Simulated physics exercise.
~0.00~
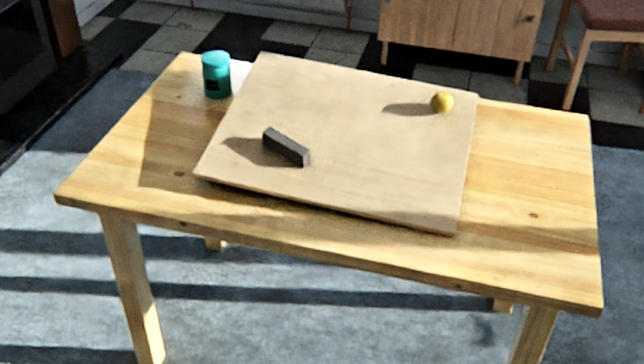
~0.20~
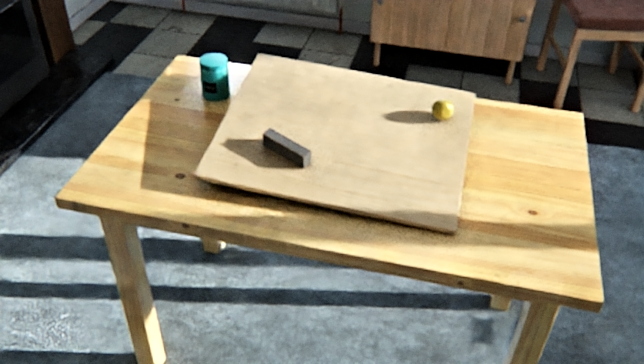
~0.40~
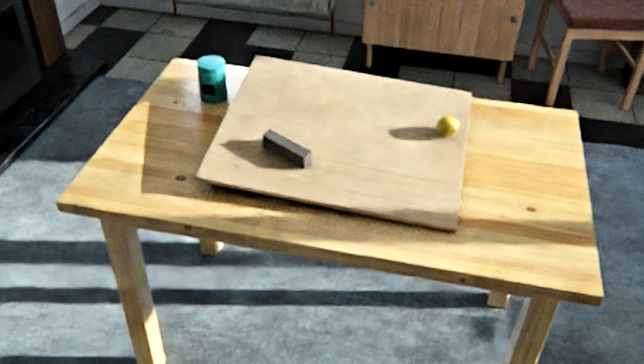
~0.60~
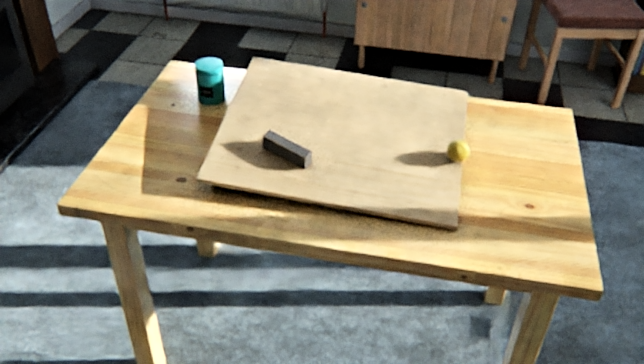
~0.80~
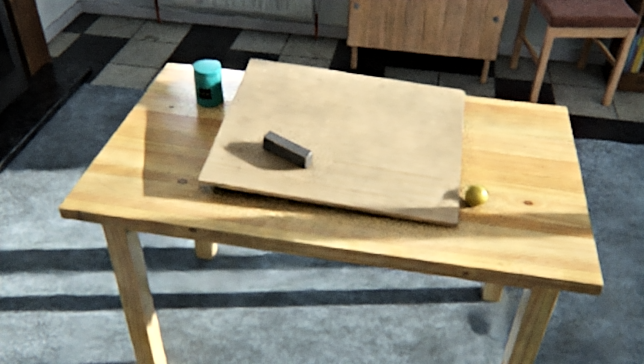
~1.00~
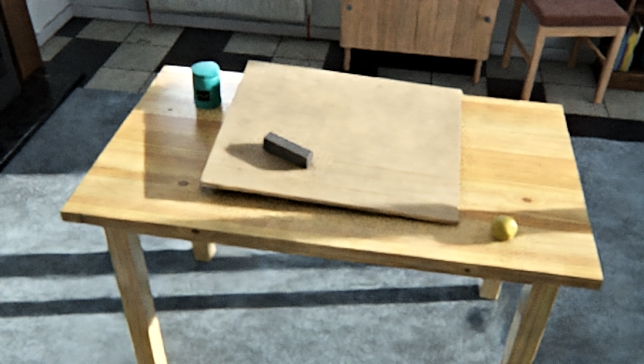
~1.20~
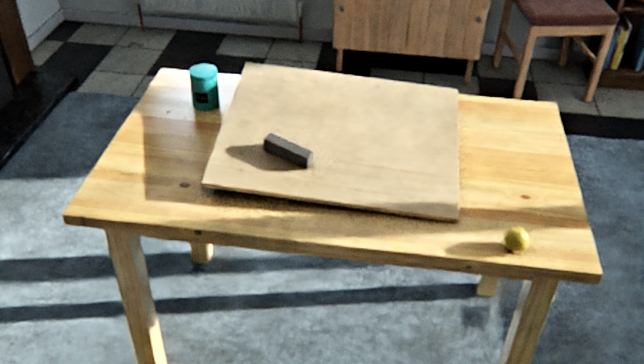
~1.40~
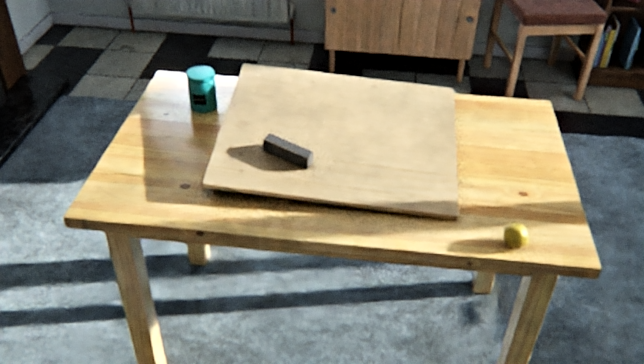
A wide board lay tilted on a wooden table, with a dark block on it and a turquoise jar standing near its left side, as a small yellow apple rolled down, went over the board's right edge and came to rest near the table's front edge.
